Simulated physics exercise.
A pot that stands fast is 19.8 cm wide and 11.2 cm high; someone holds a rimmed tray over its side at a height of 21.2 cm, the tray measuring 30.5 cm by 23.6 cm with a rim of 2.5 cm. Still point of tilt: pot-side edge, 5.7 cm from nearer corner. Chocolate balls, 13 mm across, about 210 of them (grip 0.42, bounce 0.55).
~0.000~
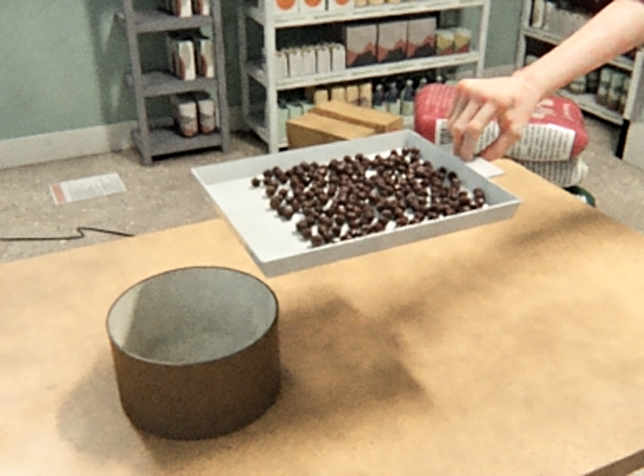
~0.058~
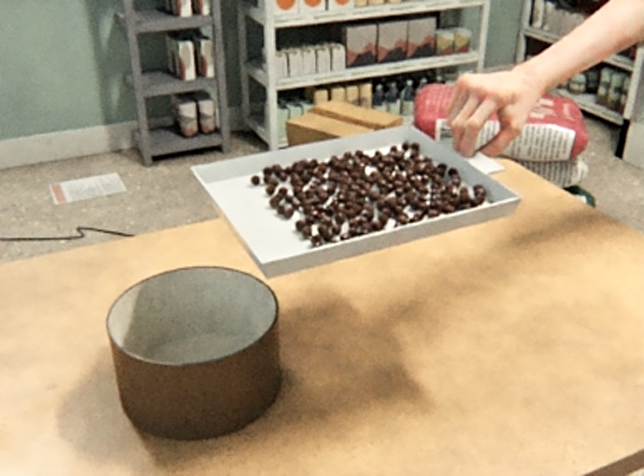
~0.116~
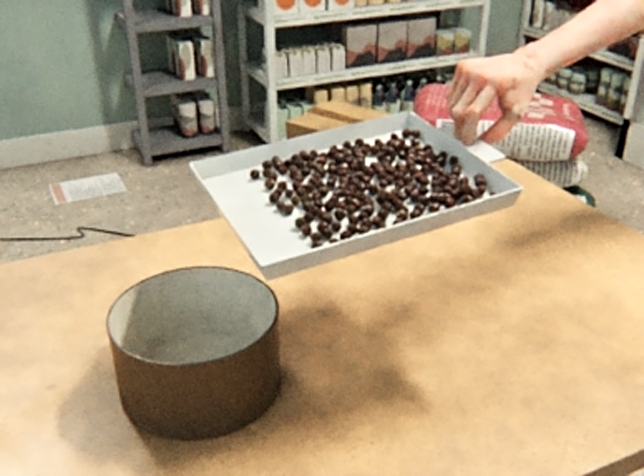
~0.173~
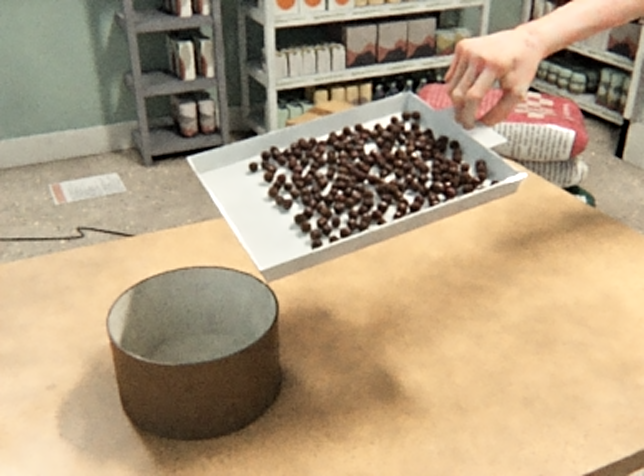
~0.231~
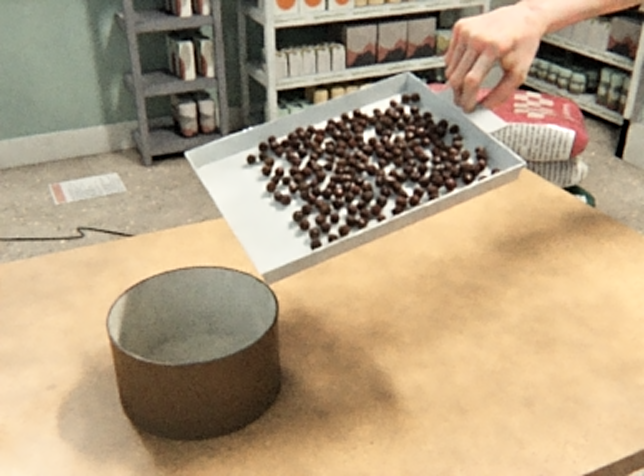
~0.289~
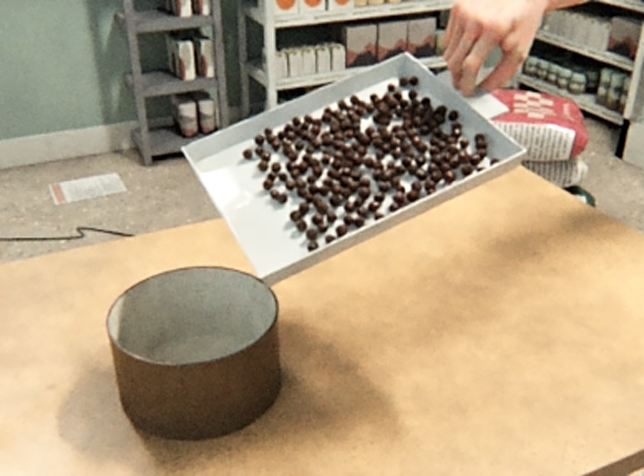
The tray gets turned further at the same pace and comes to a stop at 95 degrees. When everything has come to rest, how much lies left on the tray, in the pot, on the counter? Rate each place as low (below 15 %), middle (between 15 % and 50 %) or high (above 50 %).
Ratings: Left on the tray low; pot low; counter high.
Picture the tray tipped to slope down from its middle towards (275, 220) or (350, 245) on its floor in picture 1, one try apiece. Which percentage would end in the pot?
Roughly 75 % for the first direction, roughly 0 % for the second.
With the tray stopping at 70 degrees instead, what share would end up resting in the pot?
Estimated share: About 5 %.
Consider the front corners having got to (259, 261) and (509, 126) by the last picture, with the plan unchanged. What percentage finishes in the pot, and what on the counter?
Pot 75 % / counter 25 %.
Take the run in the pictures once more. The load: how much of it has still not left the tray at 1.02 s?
About 75 per cent.
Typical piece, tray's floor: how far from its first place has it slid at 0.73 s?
Displacement on the tray: About 11 cm.
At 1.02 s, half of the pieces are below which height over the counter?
The halfway mark sits at about 24 cm.
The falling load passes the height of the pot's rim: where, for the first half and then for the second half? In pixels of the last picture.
At roughly (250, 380) first, later on at (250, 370).
Then, at 0.73 s, tilt 56 degrees; the tray holds 100 %, the pot 0 %.
Then, at 1.02 s, tilt 80 degrees; the tray holds 75 %, the pot 0 %.
Then, at 1.41 s, tilt 95 degrees; the tray holds 0 %, the pot 5 %.
By 2.4 s all is still; tray 0 %, pot 5 %, counter 95 %.
